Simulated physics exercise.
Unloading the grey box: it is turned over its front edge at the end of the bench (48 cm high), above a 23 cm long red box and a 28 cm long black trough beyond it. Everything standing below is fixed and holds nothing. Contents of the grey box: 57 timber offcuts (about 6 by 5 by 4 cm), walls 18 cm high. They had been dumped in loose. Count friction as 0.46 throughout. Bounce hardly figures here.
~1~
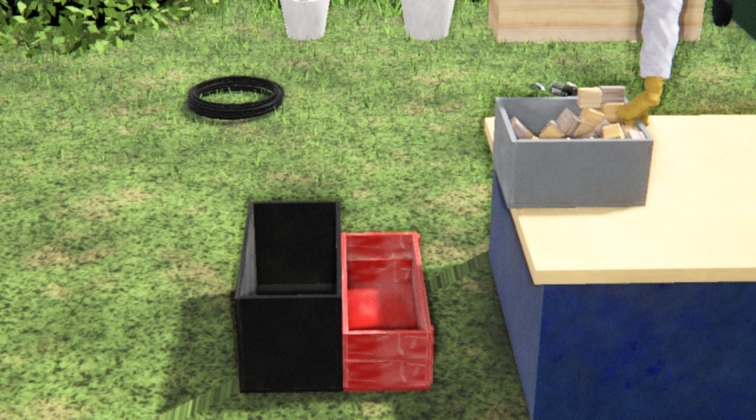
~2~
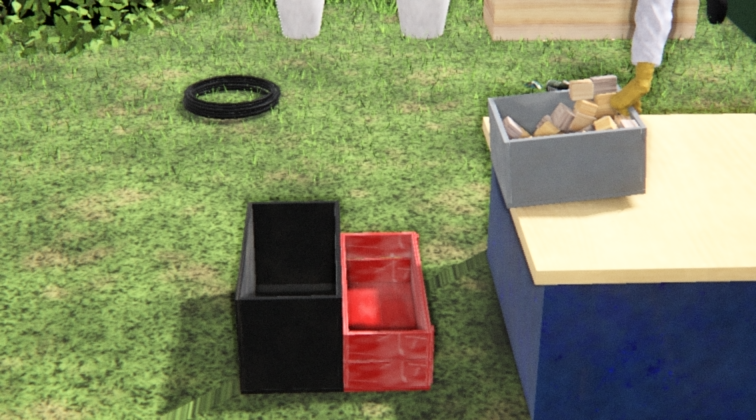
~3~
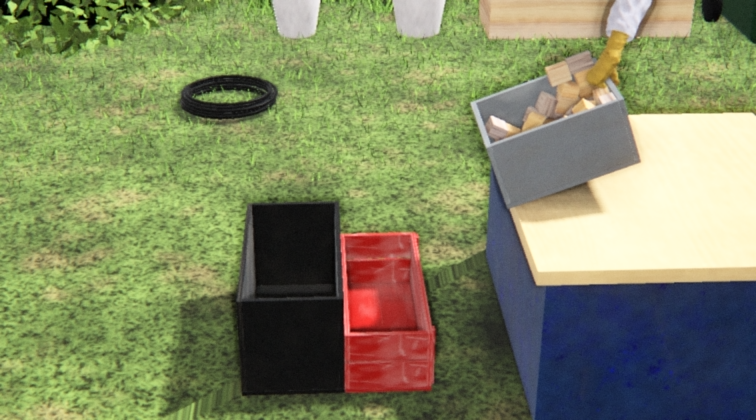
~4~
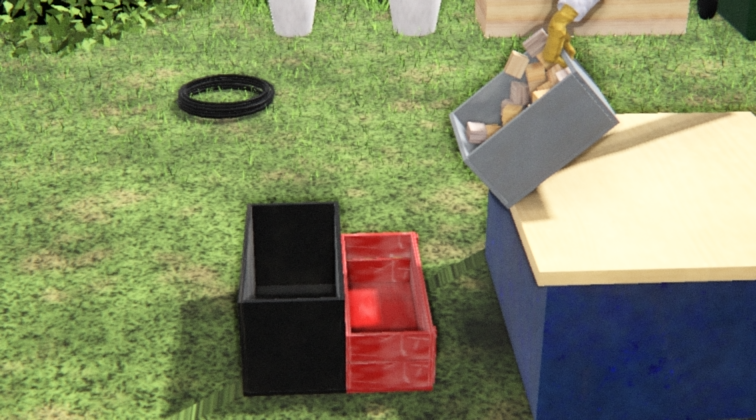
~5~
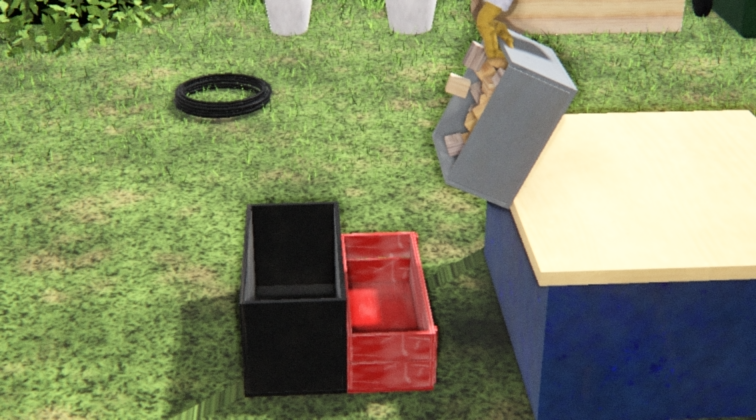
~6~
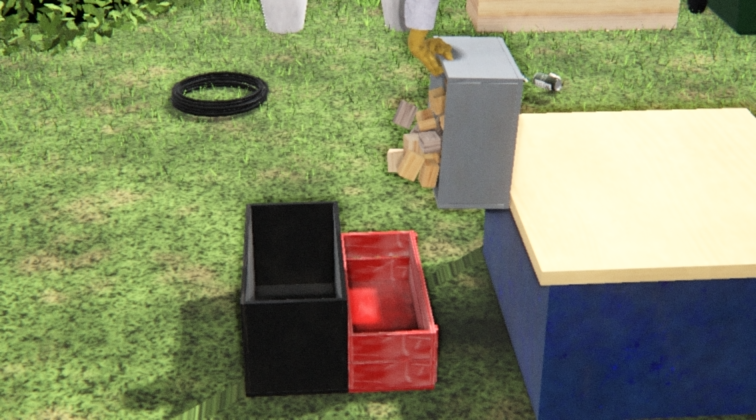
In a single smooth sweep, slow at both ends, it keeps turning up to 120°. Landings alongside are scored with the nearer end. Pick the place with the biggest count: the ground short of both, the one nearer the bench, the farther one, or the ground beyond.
Most of them: Nearer.
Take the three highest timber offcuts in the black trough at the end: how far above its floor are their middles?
I'd say near 3 cm.
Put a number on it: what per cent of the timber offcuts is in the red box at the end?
I'd say close to 95 per cent, give or take.
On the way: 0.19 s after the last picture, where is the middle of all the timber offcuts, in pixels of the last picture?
I'd put the middle close to (437, 178) in the last view.
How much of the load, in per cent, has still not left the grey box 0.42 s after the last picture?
About 35 %, still inside.
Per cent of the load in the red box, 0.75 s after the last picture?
I'd put it near 80 in a hundred by then.
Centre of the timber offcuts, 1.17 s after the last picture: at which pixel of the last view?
Centre: Approx. (385, 323).
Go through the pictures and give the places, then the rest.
In the first frame (places track the rim corner closest to us here), grey box (517, 141); black trough (240, 297); tipped 0°; all still inside.
Grey box (509, 141); tipped 6°, in the second frame.
Grey box (491, 145); tipped 21°, in the third frame.
Grey box (467, 157); tipped 41°, in the fourth frame.
Grey box (447, 178); tipped 65°, in the fifth frame.
Grey box (438, 202); black trough (246, 303); tipped 87°; 7 out, the lowest offcut at (397, 161), in the sixth frame.
Then, 0.19 s after the last picture, tilt 110°; 35 still in the grey box, 6 in the red box, 2 in the black trough and 14 in the air.
Then, 0.42 s after the last picture, tilt 120°; 21 still in the grey box, 22 in the red box, 3 in the black trough and 11 in the air.
Then, 0.75 s after the last picture, tilt 120°; 3 still in the grey box, 45 in the red box, 4 in the black trough and 5 in the air.
When it is over (1.17 s after the last picture), 53 in the red box and 4 in the black trough.
